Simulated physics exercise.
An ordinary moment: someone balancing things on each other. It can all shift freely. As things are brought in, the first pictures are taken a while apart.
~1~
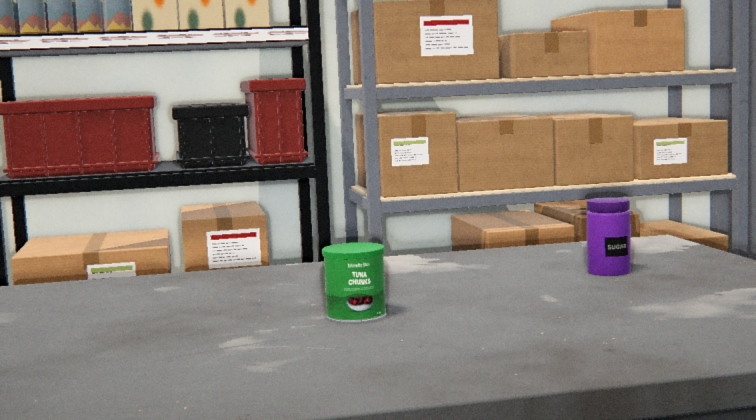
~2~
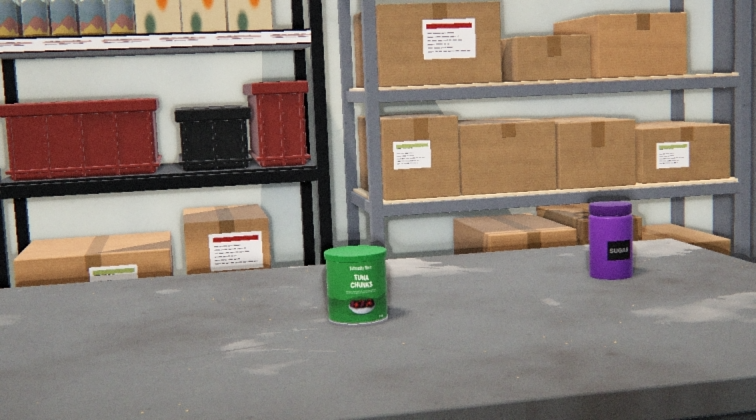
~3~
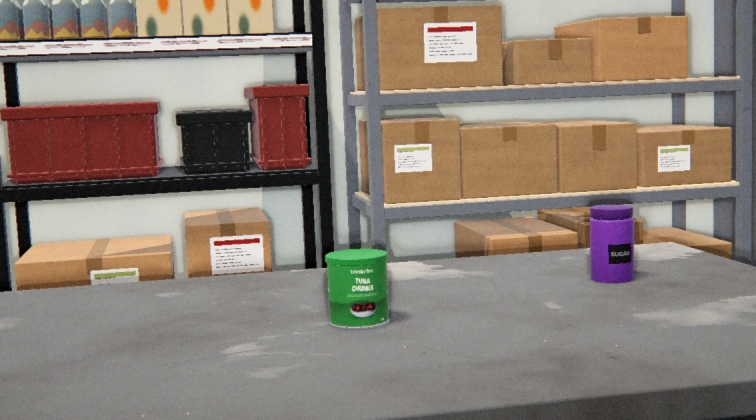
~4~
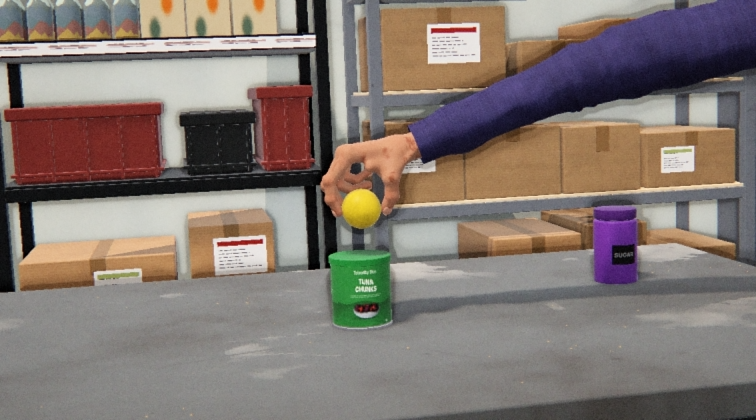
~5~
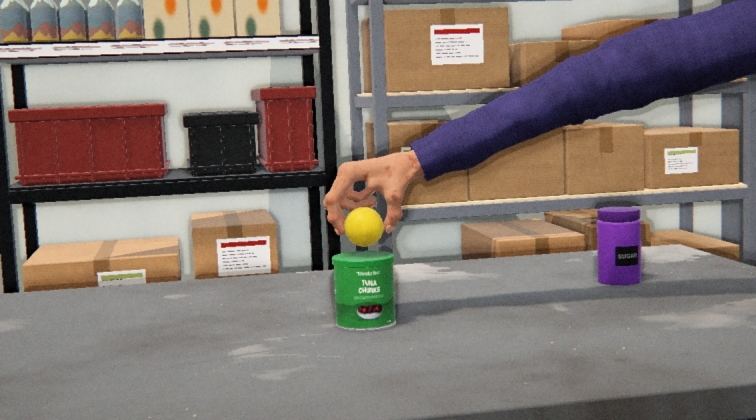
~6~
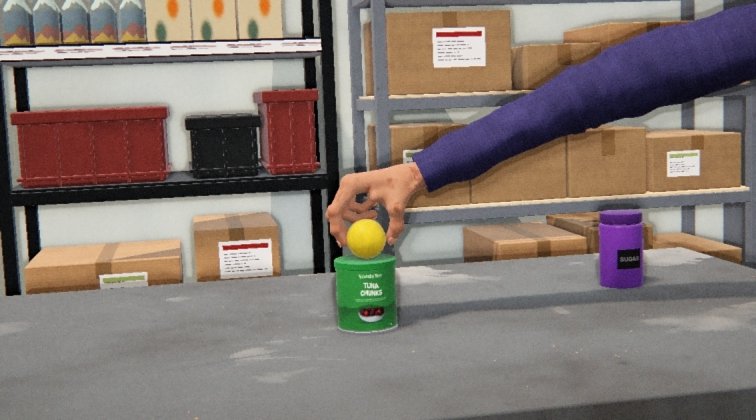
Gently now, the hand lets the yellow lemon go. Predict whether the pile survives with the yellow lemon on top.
In the end the pile is left intact.
Then, 0.20 s past the last view, nothing moves.
Then, 0.40 s past the last view, yellow lemon resting near (366, 239).
Finally, all 3 still in place. Final places as the last picture's camera would see them, yellow lemon near (366, 239). The pile stays up.
